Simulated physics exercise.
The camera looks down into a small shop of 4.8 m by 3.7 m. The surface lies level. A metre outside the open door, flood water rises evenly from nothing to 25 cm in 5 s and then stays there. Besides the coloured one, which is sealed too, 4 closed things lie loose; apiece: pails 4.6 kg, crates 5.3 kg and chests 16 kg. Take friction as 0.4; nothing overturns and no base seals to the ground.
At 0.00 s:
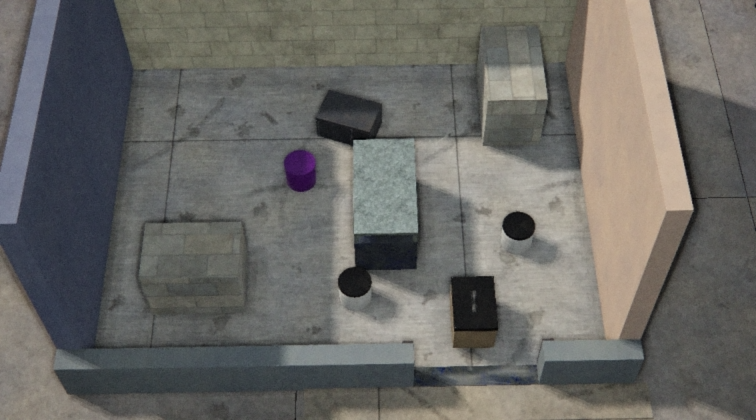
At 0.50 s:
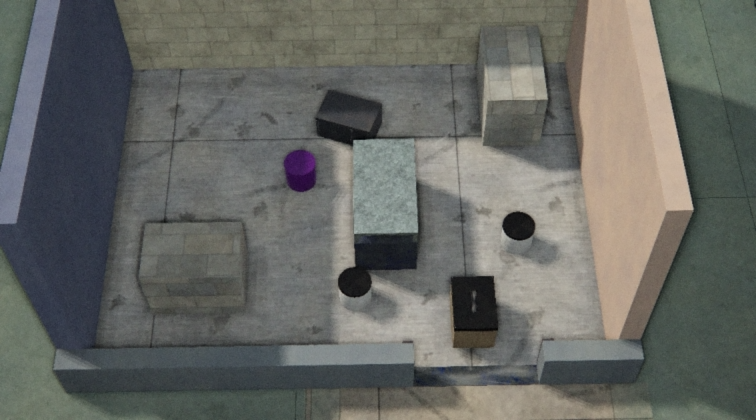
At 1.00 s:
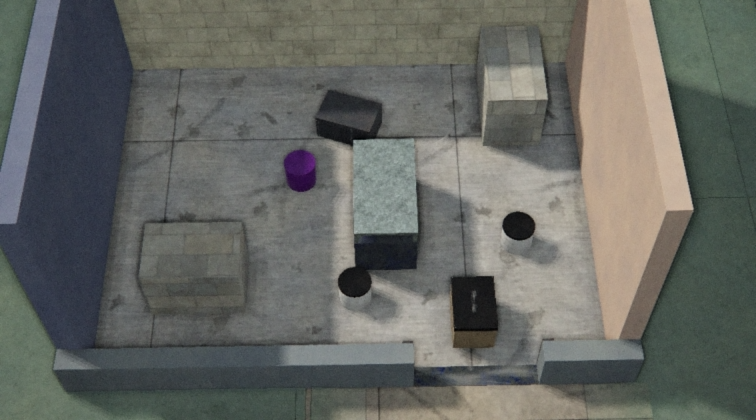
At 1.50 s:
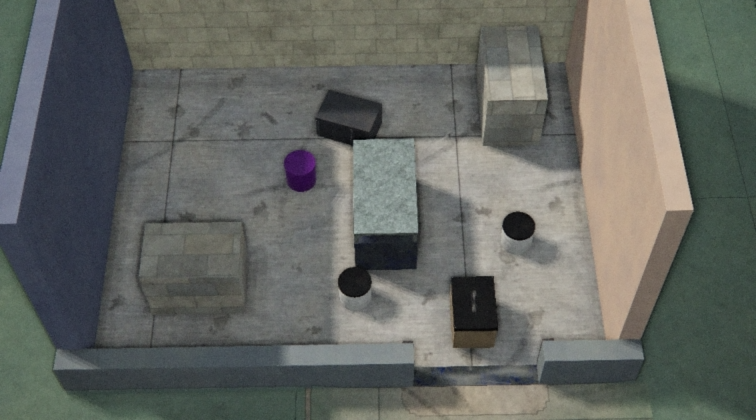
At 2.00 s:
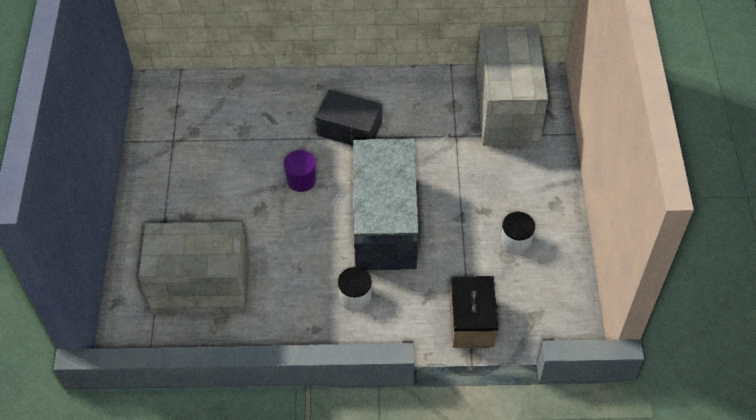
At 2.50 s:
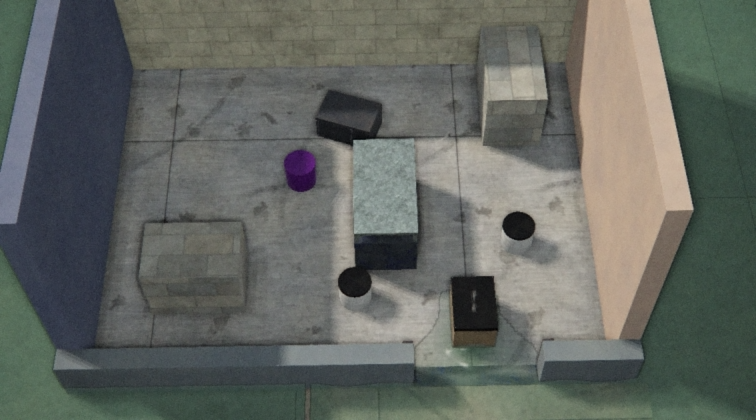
Greenish water spread over the ground outside a small walled room, then crept in through the front doorway around a dark-topped box, while the purple pail and everything else inside stayed still.
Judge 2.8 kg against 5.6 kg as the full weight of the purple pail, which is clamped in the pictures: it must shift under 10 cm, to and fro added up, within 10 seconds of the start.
Verdict: Only the larger load is enough.
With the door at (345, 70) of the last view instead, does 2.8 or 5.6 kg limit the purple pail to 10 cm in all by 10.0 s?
In that case neither load is enough.
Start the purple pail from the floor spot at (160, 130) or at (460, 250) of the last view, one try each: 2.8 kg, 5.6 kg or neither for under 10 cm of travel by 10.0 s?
In turn: Neither is enough; neither holds.
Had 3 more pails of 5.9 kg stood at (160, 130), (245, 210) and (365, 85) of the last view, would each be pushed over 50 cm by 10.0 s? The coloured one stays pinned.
In turn: Short of it, under, more.
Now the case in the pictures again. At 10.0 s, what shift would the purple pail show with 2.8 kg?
Roughly 30 cm.
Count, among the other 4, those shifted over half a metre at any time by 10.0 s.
That makes 4.
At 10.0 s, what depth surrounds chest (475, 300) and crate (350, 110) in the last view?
Roughly 8 and 6 cm.
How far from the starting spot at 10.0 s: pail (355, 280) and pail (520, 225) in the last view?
In that order: 200 cm, 200 cm.
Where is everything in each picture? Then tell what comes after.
The first frame shows the purple pail at (300, 163) rests on the ground; water covers 0.0 m2; 0 of 5 have shifted.
The second frame shows the purple pail at (300, 163) rests on the ground; 0.0 m2 under water; 0 of 5 have shifted.
The third frame shows the purple pail at (300, 163), on the bottom; water covers 0.0 m2; 0 of 5 have shifted.
The fourth frame shows the purple pail at (300, 163), on the bottom; water covers 0.0 m2; 0 of 5 have shifted.
The fifth frame shows the purple pail at (300, 163) rests on the ground; 0.0 m2 under water; 0 of 5 have shifted.
The sixth frame shows the purple pail at (300, 163), on the bottom; water covers 0.3 m2; 0 of 5 have shifted.
After 3.5 s the purple pail would be 0 cm from its start with 2.8 kg and 0 cm from its start with 5.6 kg; 0 cm of water round it then.
After 4.5 s the purple pail would be 0 cm from its start with 2.8 kg and 0 cm from its start with 5.6 kg; 0 cm of water round it then.
After 7.0 s the purple pail would be 0 cm from its start with 2.8 kg and 0 cm from its start with 5.6 kg; 1 cm of water round it then.
After 10.0 s the purple pail would be 27 cm from its start with 2.8 kg and 0 cm from its start with 5.6 kg; 2 cm of water round it then.
